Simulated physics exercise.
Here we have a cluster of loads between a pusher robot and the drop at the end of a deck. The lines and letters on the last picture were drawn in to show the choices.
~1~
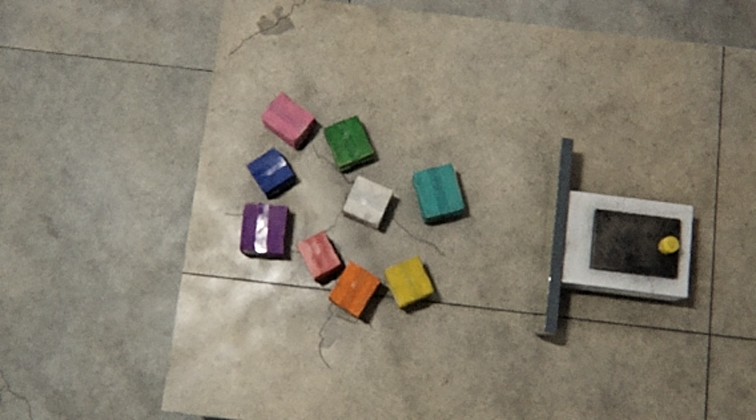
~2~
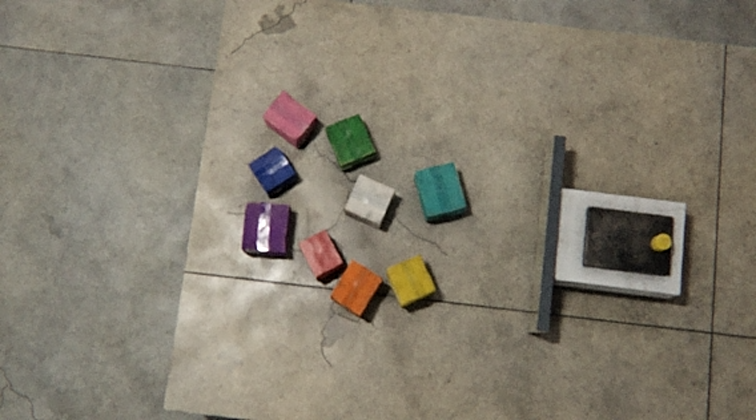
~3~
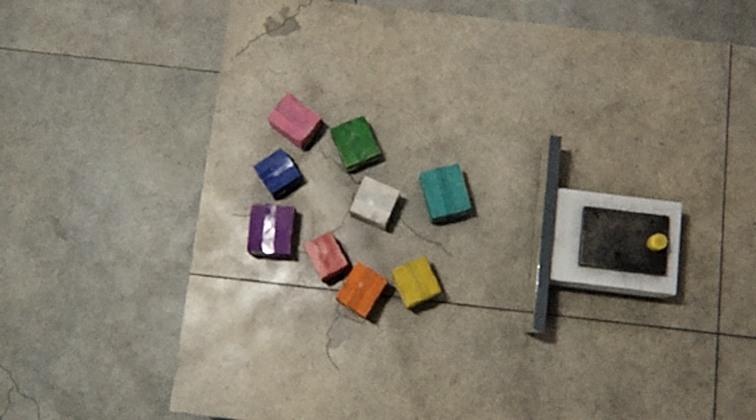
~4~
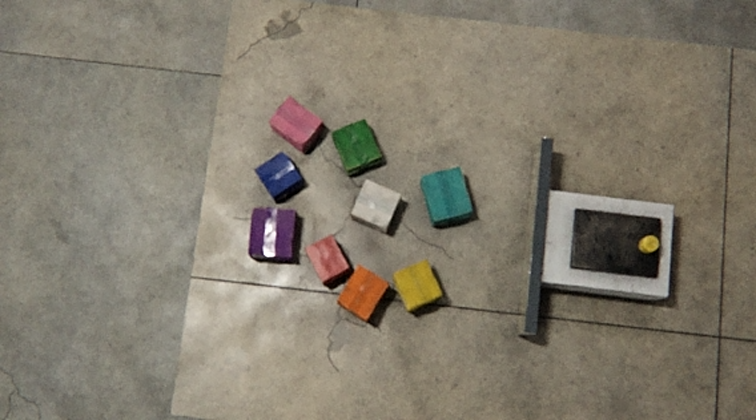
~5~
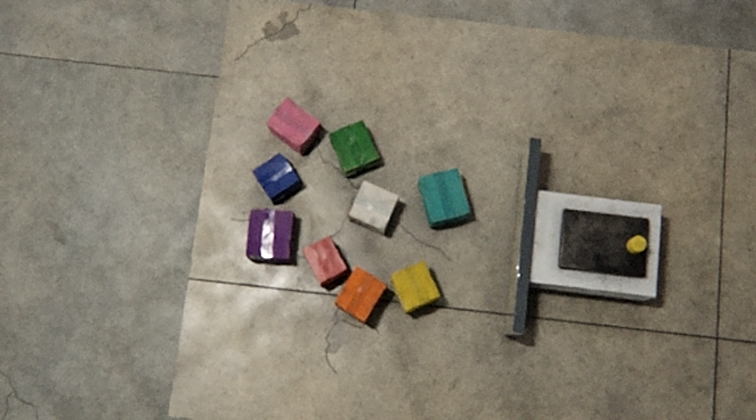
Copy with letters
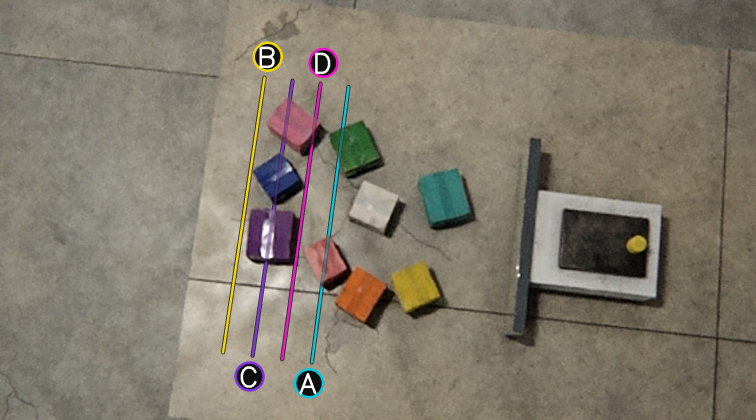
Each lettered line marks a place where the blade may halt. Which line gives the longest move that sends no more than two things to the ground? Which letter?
Stop at C.
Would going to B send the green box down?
No.
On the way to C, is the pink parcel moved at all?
Yes.
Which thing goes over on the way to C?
It is the purple parcel.
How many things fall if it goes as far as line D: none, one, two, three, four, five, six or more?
In all, none.
On the copy, A at (331, 221); B at (244, 211); C at (273, 214); D at (302, 218).
On C. First, robot (504, 232); yellow parcel (402, 278); white parcel (368, 208).
Then, robot (412, 222); purple parcel (240, 233); blue parcel (259, 166).
Finally, robot (343, 214); purple parcel over the edge; white parcel (215, 194); one fallen.
By contrast, A is within the limit but short; B drops five; D is within the limit but short.
